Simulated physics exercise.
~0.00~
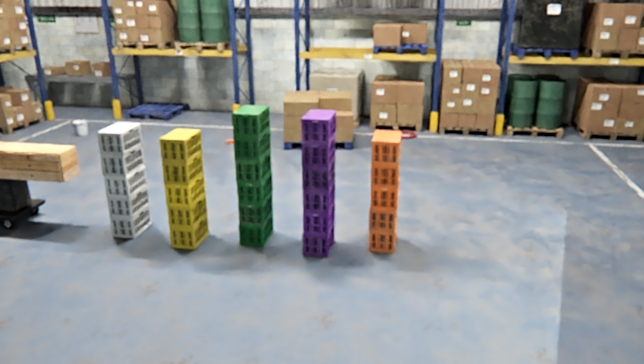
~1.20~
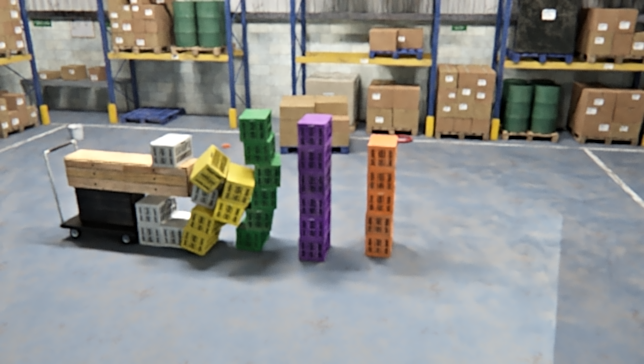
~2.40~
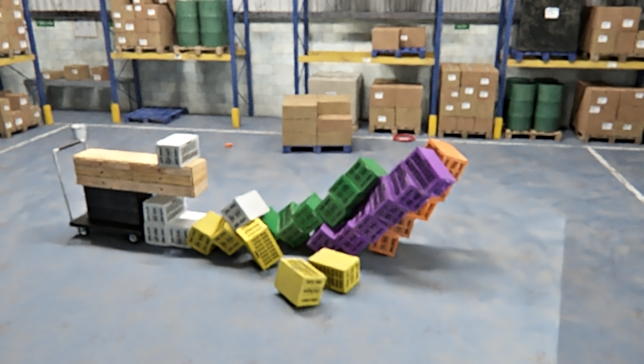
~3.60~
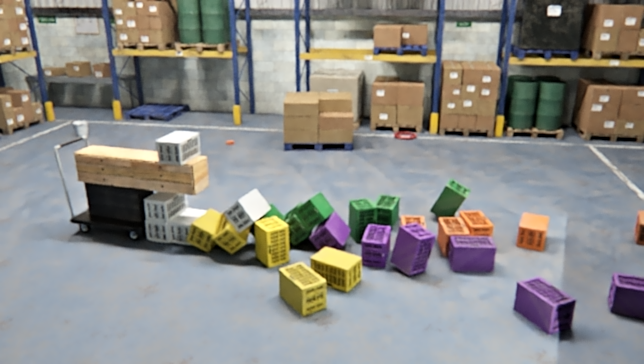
A trolley carrying long timber-coloured beams rolls in from the left across a storeroom floor, seen from the front by a slightly swaying camera. Ahead of it stand five tall stacks of crates, white, yellow, green, purple and orange from left to right, with loaded racks behind. The load strikes the white stack, and the yellow crates buckle toward the green ones. The trolley stops while the green, purple and orange stacks lean over to the right in turn. They break apart, leaving crates scattered across the floor, with one white crate resting on the beams.
